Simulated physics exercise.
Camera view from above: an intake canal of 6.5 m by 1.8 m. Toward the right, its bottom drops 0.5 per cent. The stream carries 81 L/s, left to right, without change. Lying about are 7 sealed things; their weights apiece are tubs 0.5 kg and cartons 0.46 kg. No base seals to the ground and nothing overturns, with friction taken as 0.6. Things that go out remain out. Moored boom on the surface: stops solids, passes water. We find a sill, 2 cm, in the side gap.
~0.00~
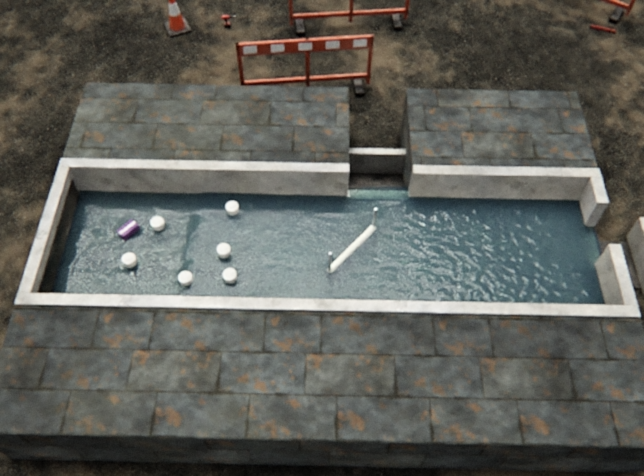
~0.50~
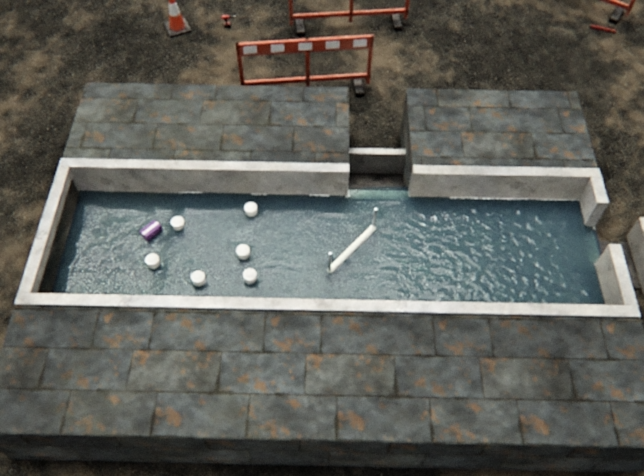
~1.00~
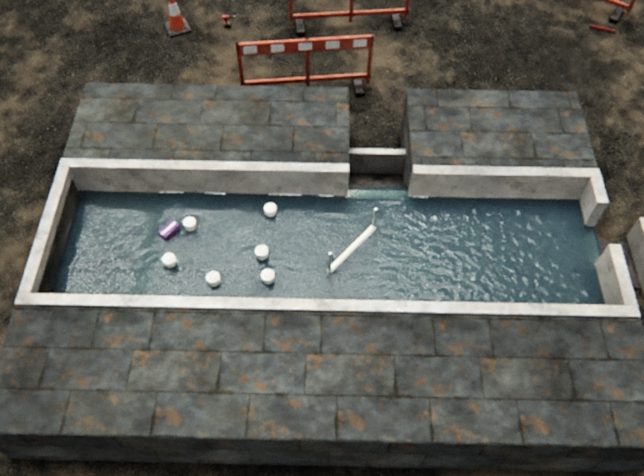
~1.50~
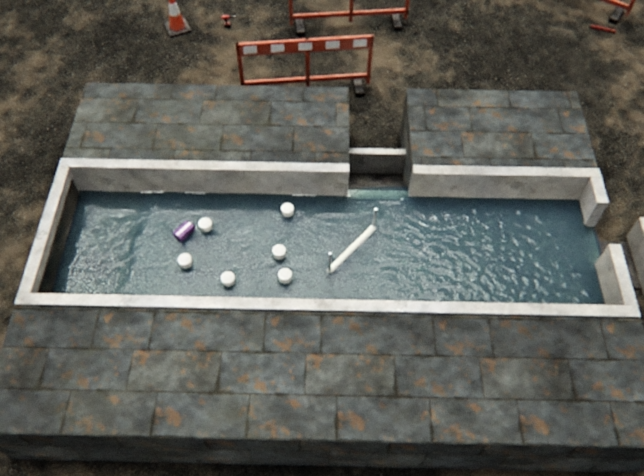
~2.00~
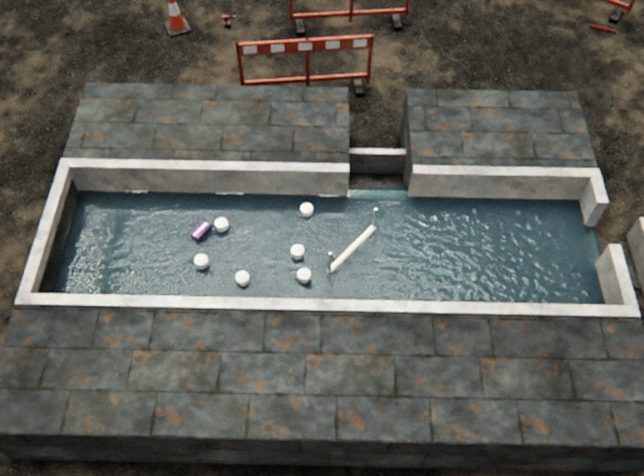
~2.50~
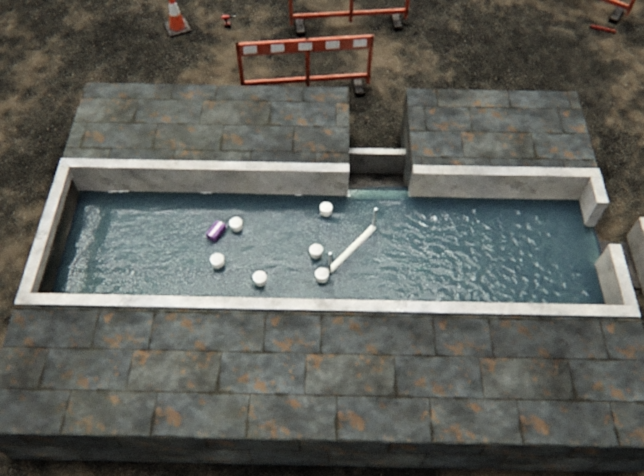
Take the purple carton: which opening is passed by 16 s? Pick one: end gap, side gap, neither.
The choice is side gap.
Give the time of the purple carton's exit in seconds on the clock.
Around 8.5 s.
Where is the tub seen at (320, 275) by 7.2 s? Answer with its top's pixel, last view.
Roughly at (426, 283).
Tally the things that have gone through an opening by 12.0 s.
By my count, 5.
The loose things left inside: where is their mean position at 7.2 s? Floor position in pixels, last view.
I'd put it close to (386, 249) in the last view.
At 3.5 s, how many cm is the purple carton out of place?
Displacement by then near 150 cm.
After 3.5 s the purple carton is near (249, 229), 1.5 m from its start, afloat; 0 of 7 are out; 7 afloat.
After 7.2 s the purple carton is near (372, 213), 3.0 m from its start, afloat; 2 of 7 are out; 5 afloat.
After 12.0 s the purple carton has gone out by the side gap; 5 of 7 are out; 2 afloat.
After 16.0 s the purple carton has gone out by the side gap; 6 of 7 are out; 1 afloat.
